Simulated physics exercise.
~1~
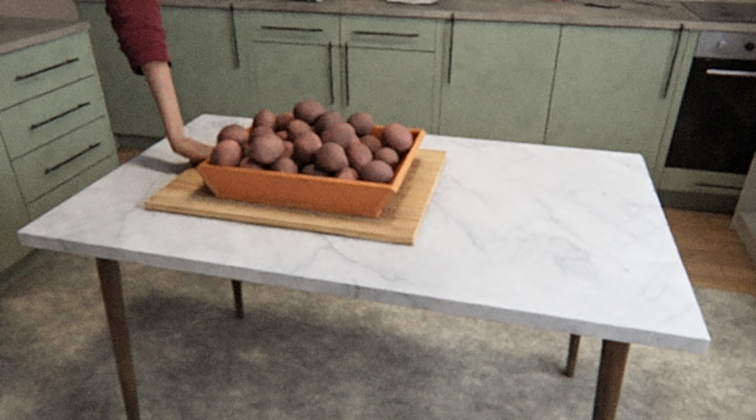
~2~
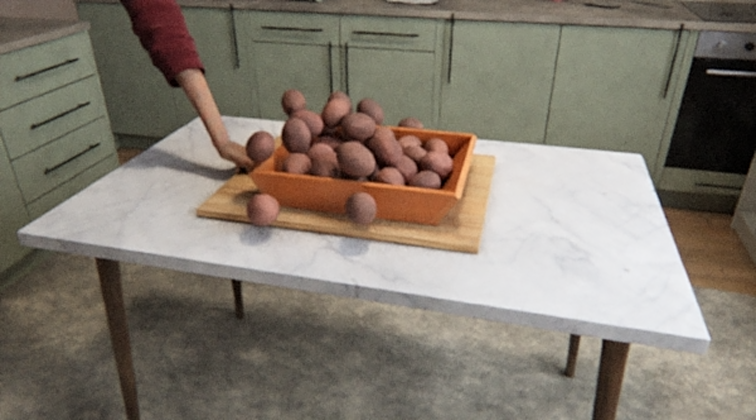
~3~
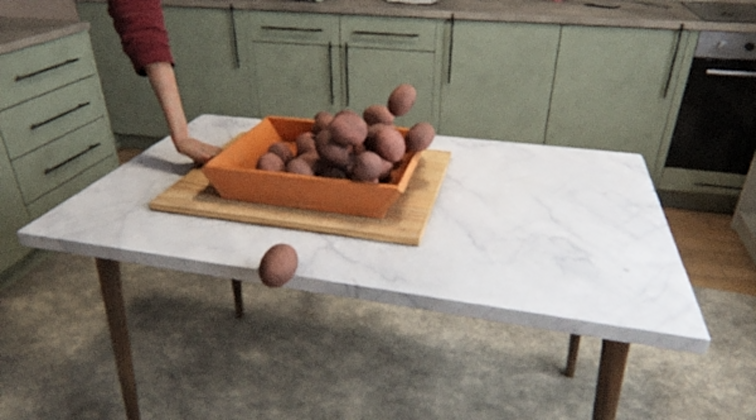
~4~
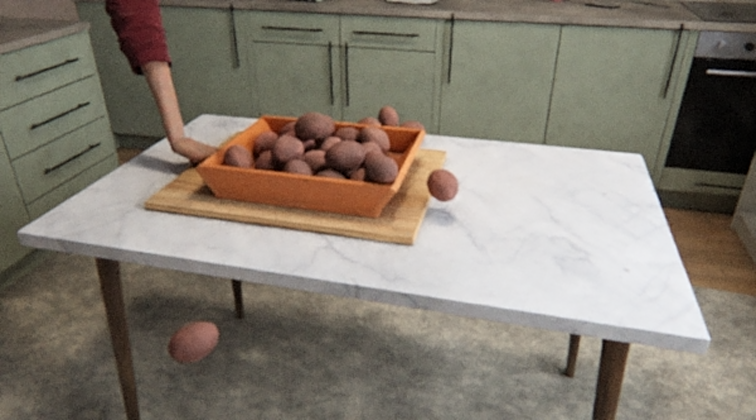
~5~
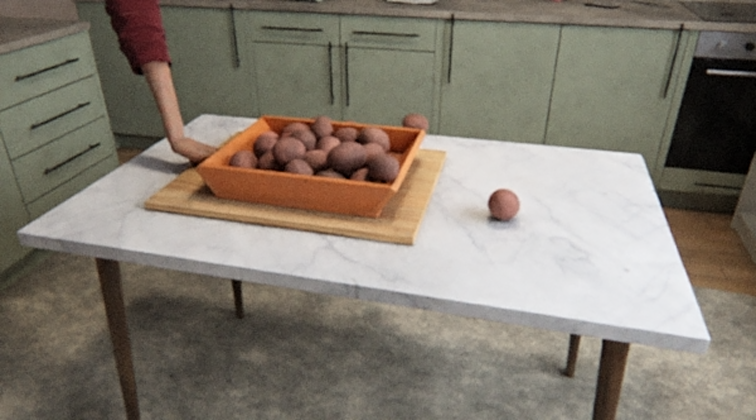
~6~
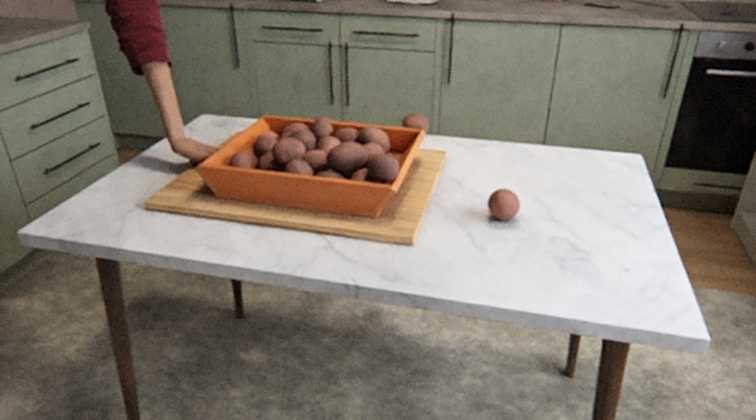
A hand in a red sleeve shoved a wooden board holding an orange crate heaped with red potatoes right, then back left, sending several tumbling off; it ended still, the crate less full and one potato resting on the marble table to the right.
